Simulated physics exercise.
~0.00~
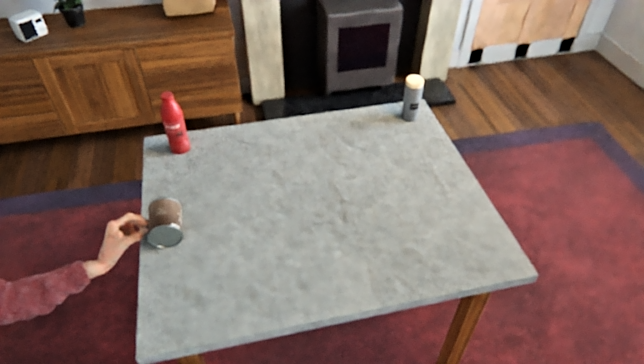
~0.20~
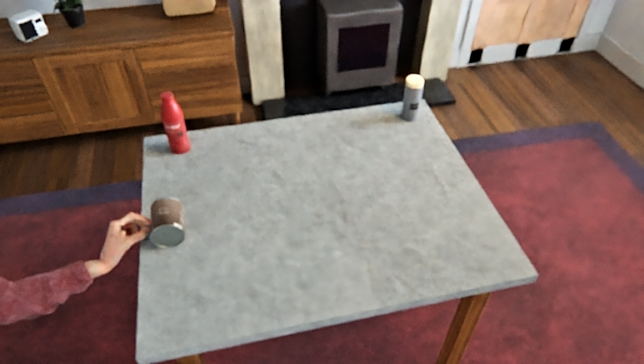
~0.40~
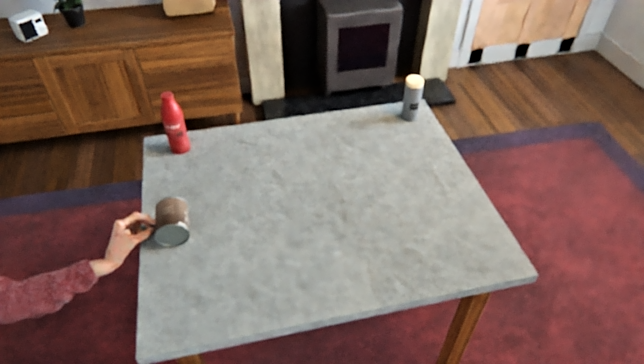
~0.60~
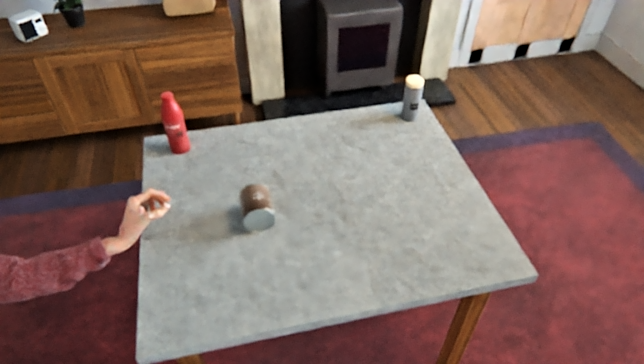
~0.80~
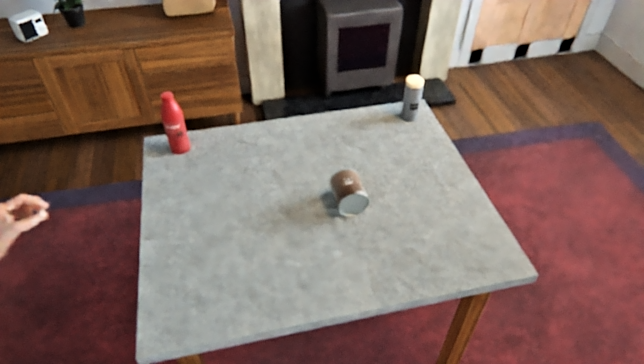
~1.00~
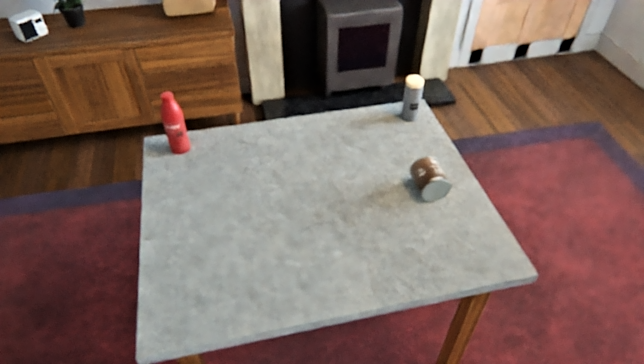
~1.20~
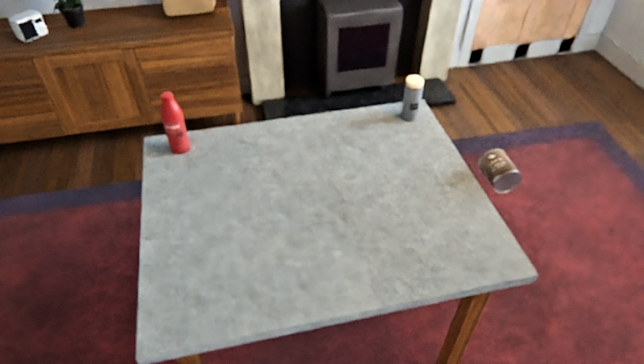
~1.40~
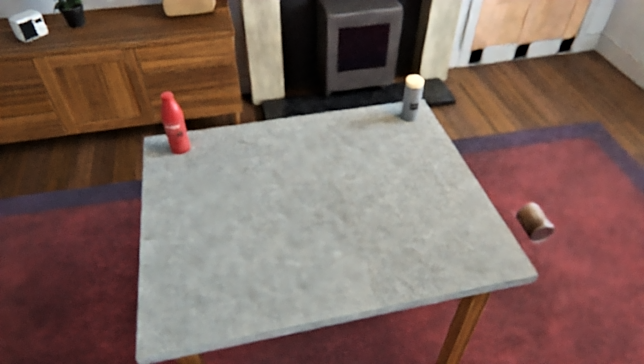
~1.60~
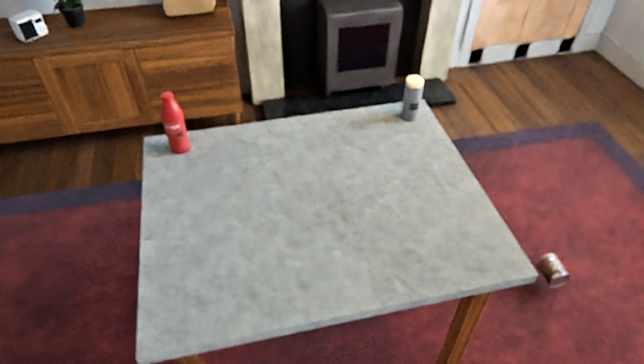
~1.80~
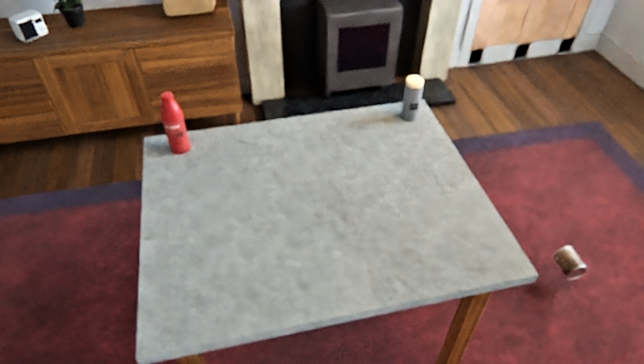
The clip shows a hand pushing a brown tin from the left side of a grey table, where a red bottle and a grey jar stay still. Released, the tin rolls right across the tabletop, drops off the far right edge, and ends up on the red rug.
